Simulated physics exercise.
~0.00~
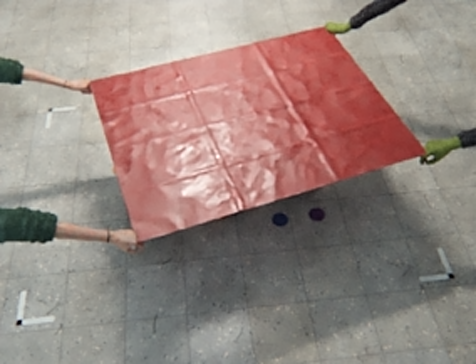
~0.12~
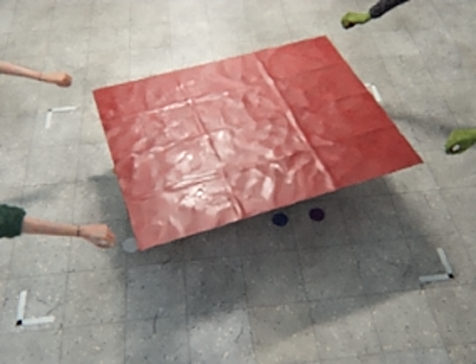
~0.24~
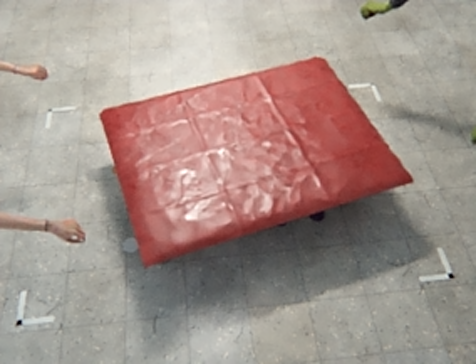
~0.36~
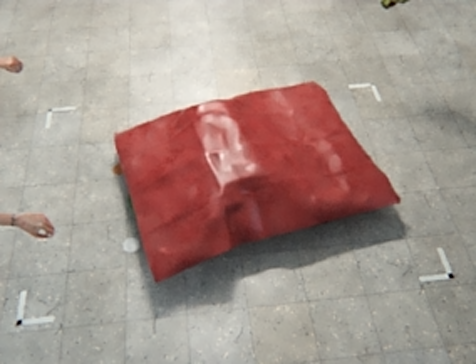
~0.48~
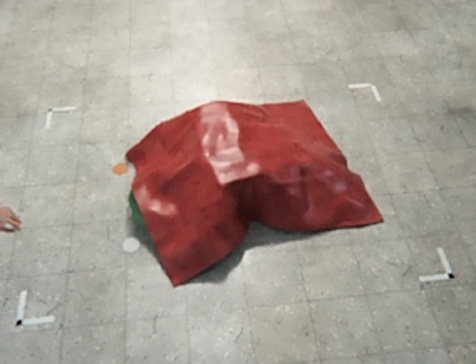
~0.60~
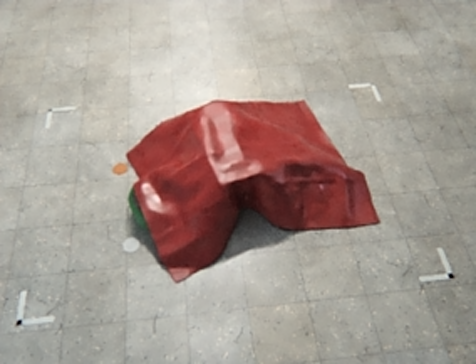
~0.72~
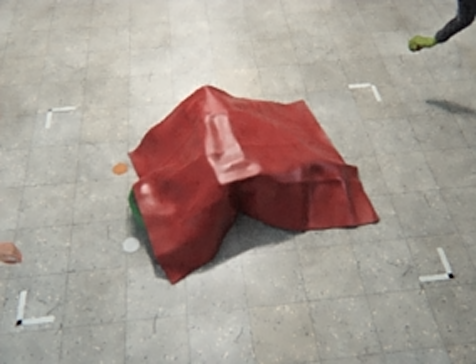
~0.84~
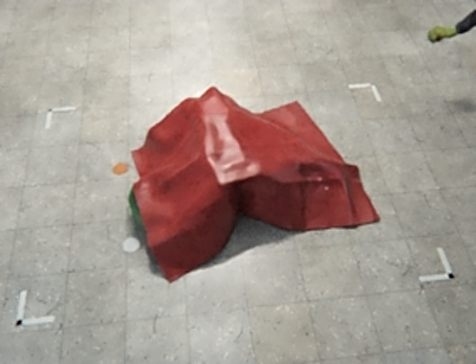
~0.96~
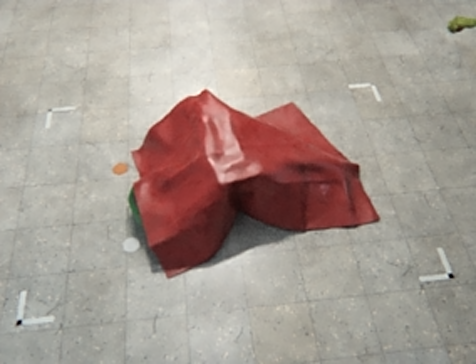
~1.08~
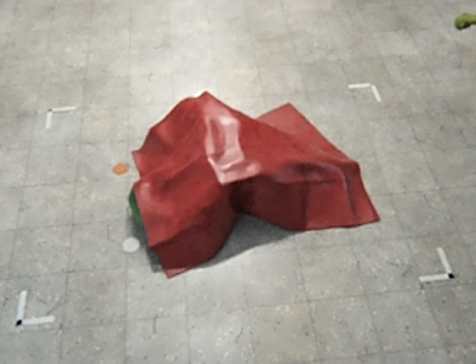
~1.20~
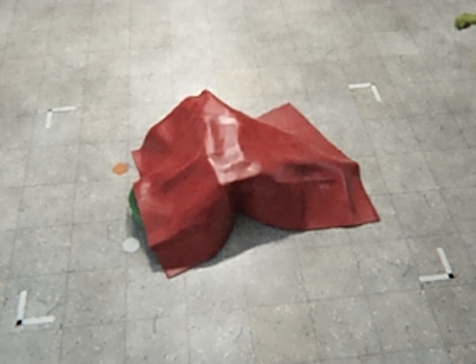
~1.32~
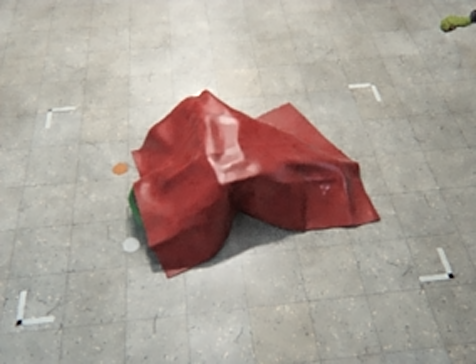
On a grey tiled hallway floor with white corner marks, two pairs of hands, one bare and one in green gloves, hold a red tarp level by its corners. They let go and draw back as the sheet drops, covering the blue plate and the purple lid. It sinks over hidden objects, its edges folding downward and its middle creasing into a ridge. A peak then stands up near the back, and the cloth shifts slightly before settling. It ends still and tented, with the orange plate and white disc uncovered at left beside a bit of green.
